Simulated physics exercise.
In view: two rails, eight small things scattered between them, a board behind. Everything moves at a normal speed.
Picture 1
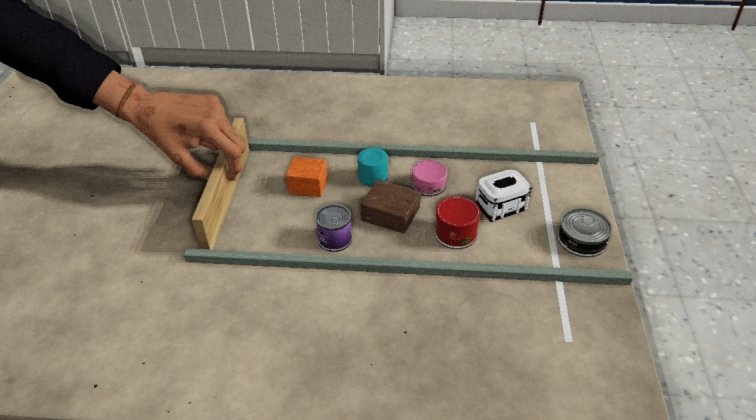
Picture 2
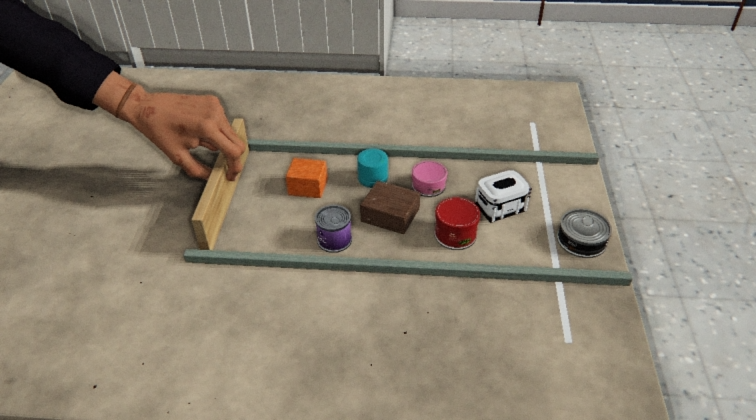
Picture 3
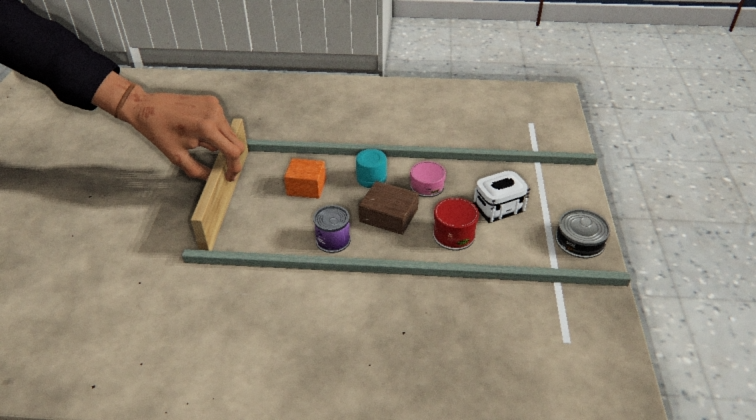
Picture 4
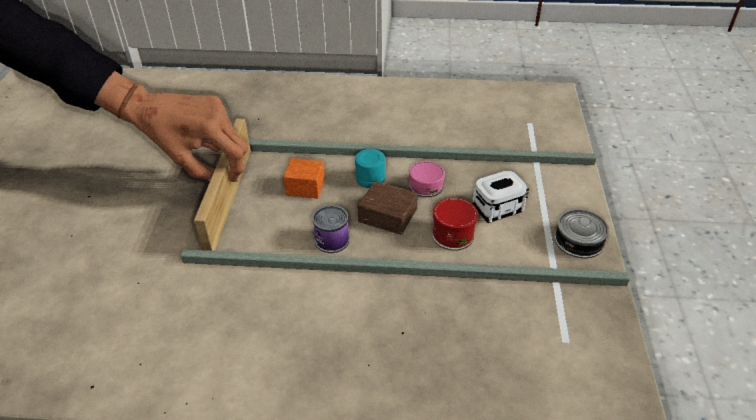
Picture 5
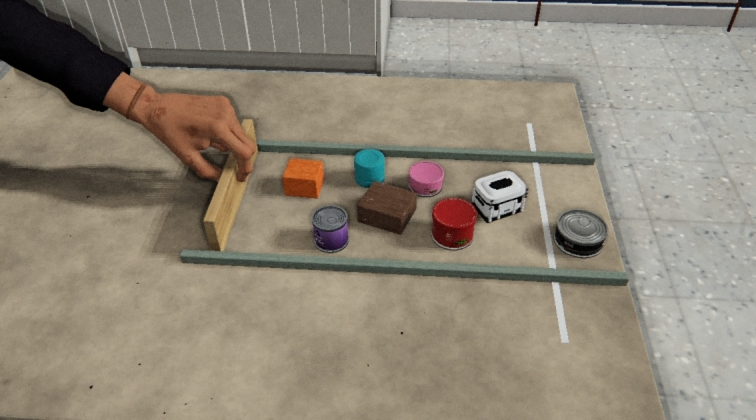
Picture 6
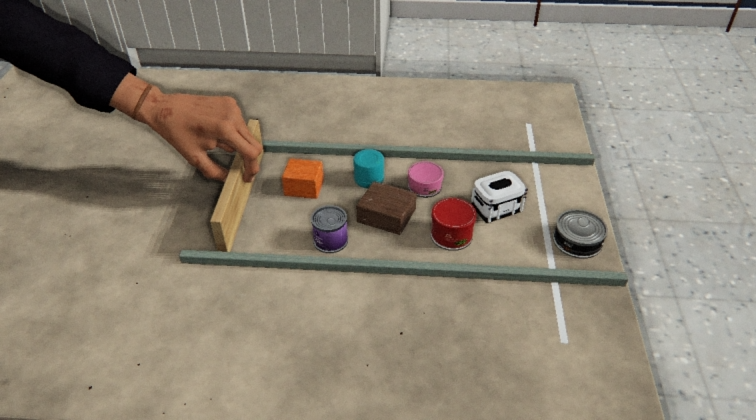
The video shows a hand holding a wooden board upright behind eight small objects scattered between two green rails on a tabletop. The hand then slides the board slightly right toward the objects, which stay in place.
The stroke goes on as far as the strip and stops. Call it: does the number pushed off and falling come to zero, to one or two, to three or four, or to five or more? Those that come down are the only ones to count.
It comes to one or two.
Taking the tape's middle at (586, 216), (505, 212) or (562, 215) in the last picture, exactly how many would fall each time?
Respectively 5, 0 and 4.
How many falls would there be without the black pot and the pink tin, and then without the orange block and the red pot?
Result, first then second: 0, 1.
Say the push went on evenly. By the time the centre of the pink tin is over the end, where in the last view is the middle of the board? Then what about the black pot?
For the pink tin at (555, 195), for the black pot at (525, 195).
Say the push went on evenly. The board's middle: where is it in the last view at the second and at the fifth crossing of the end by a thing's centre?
The first puts it near (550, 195), the next near (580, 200).
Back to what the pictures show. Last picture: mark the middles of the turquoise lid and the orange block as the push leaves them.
In the last picture they sit at about (553, 166) and about (559, 187).
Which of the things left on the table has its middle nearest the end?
I'd say the white case.
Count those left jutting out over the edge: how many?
Number: 3.
Soon after, none off yet; black pot at rest near (580, 234); white case at rest near (498, 196); red pot at rest near (453, 224).
Then, none off yet; black pot at rest near (580, 234); white case moved a little near (519, 197); red pot moved about its own width near (511, 245).
At rest, the number that fall off is one or two; fallen, black pot.
